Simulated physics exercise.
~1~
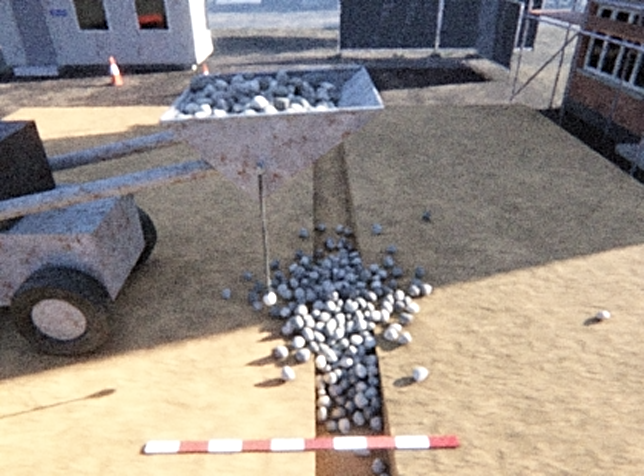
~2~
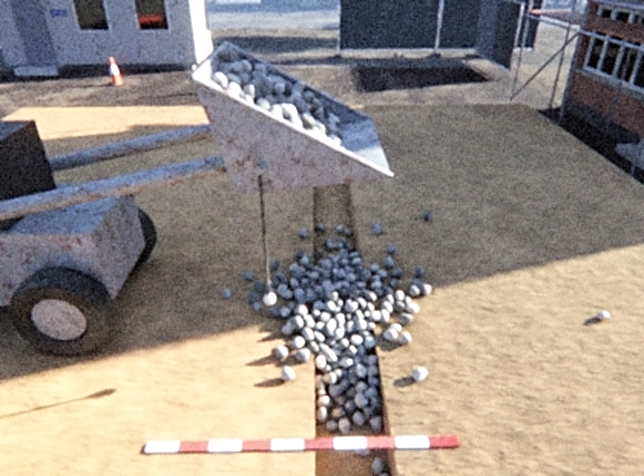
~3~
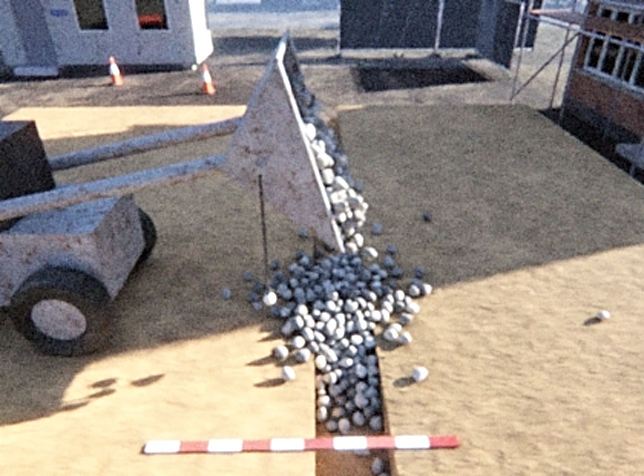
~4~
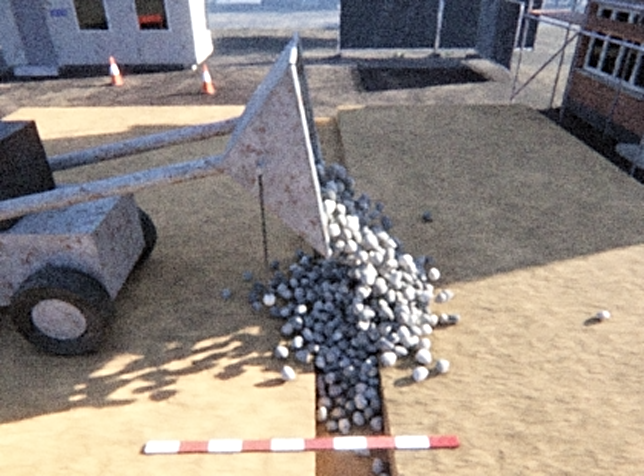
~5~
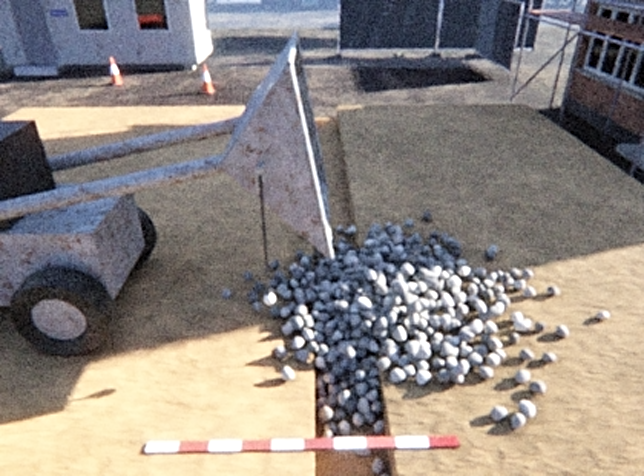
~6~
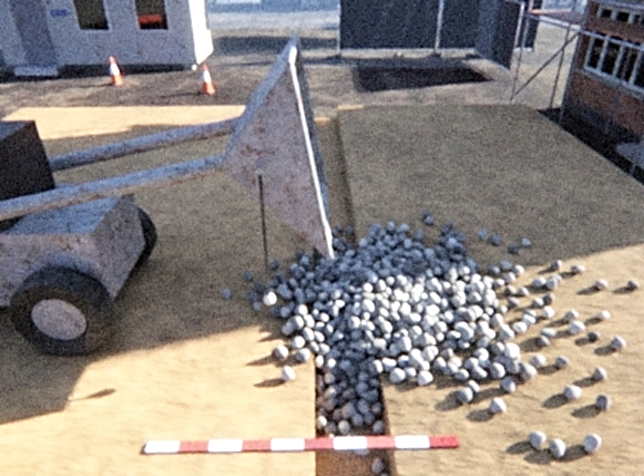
A sunlit building site with sandy ground is seen from slightly above, with a pale building and orange cones behind and brickwork at right. At left, a grey loader holds a bucket full of rounded grey stones over a narrow trench, where an earlier heap already lies behind a red and white striped bar. The bucket tips forward to the right, steeper and steeper, until the stones pour down its face onto the heap. They pile over the trench, then spread and roll across the ground to the right. The bucket ends empty and steeply tilted, beside a broad, scattered mound.
